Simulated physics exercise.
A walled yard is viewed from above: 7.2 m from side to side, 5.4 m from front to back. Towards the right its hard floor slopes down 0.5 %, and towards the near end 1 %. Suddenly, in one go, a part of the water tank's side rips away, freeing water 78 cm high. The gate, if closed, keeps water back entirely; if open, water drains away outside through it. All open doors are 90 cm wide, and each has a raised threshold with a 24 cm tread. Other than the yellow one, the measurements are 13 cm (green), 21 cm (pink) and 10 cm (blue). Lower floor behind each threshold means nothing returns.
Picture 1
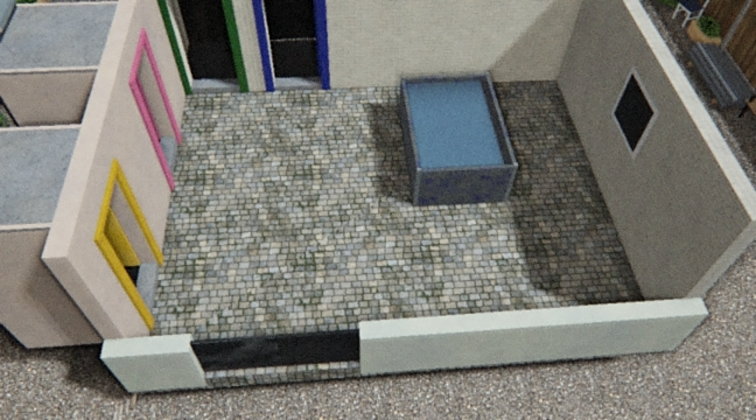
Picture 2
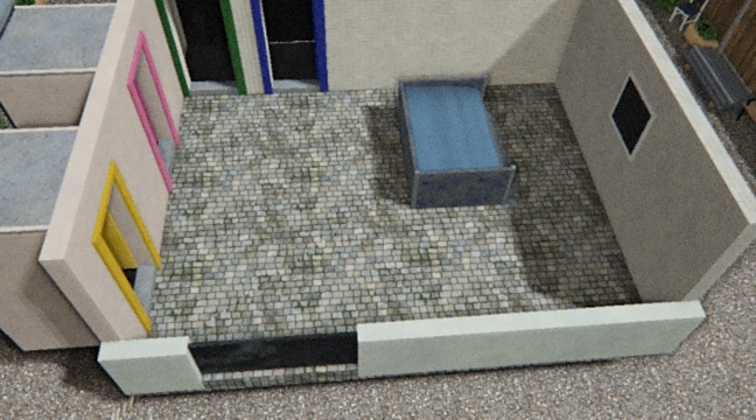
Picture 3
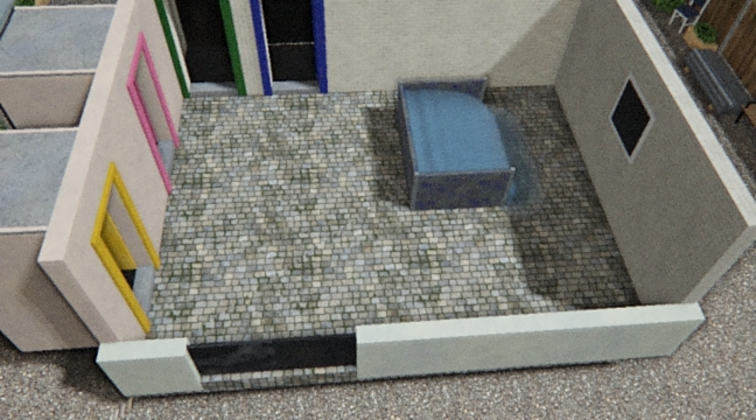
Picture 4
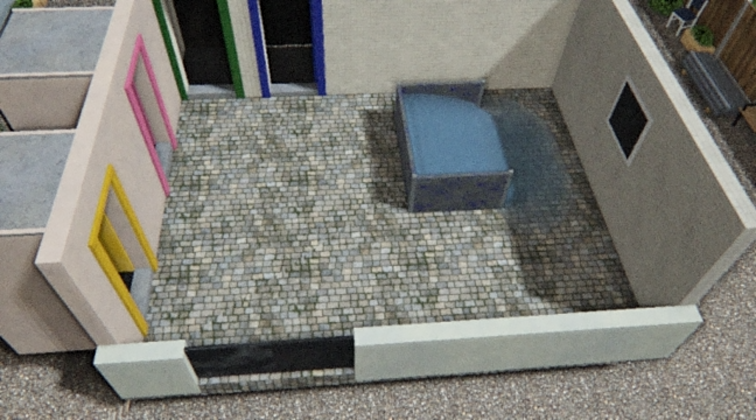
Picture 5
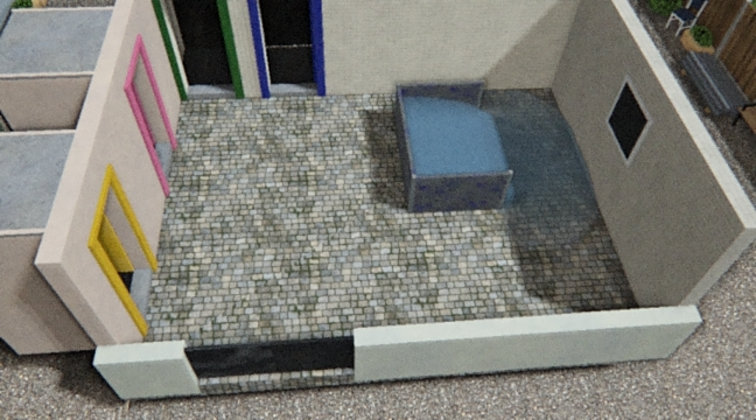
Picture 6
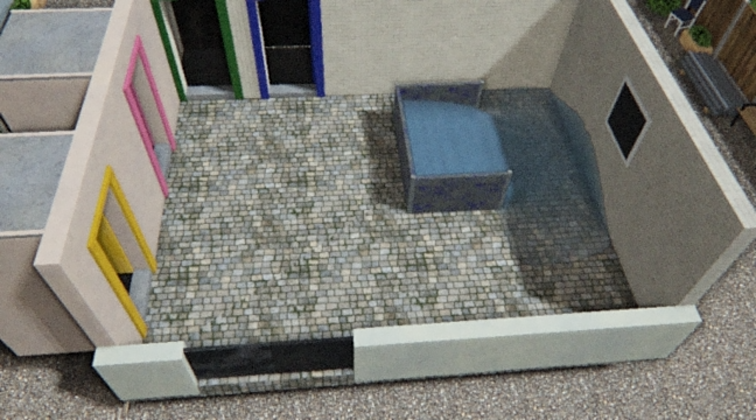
Water burst out through the right side of a blue tank in a walled, stone-paved yard, then spread across the floor to the right-hand wall as the level in the tank dropped.
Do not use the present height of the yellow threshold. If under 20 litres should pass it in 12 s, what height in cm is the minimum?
The minimum is around 9.5 cm.
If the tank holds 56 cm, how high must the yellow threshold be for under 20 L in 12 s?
Roughly 6.0 cm high.
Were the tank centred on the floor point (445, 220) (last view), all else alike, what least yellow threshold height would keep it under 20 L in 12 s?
In this case, 11.0 cm or so.
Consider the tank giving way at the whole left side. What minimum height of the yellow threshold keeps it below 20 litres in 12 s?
Then it needs around 14.5 cm.
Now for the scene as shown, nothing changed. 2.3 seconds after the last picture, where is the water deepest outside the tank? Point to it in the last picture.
Check close to (639, 336).
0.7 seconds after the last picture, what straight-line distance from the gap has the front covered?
The front sits around 3.8 m out.
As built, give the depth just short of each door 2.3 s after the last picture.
Centimetres: Green = 0, pink = 0, blue = 3, yellow = 0.
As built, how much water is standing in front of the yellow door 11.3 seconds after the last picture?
Lab note: Depth approx. 6.5 cm.
Then, 0.7 s after the last picture water covers 20 % of the floor, deepest (54 cm) near (544, 94); it has not reached the yellow door.
Then, 2.3 s after the last picture water covers 40 % of the floor, deepest (31 cm) near (639, 336); it has not reached the yellow door.
Then, 11.3 s after the last picture water covers 95 % of the floor, deepest (12 cm) near (443, 351); 7 cm at the yellow door, 1 litre in over its 14 cm threshold.
At the yellow door as built, the water peaked near 15 cm, 5.9 s after the last picture.
With a threshold of 8 cm, 40 litres would have come in within the 12 s; with 11 cm, 9 litres. So under 20 litres takes about 9.5 cm.
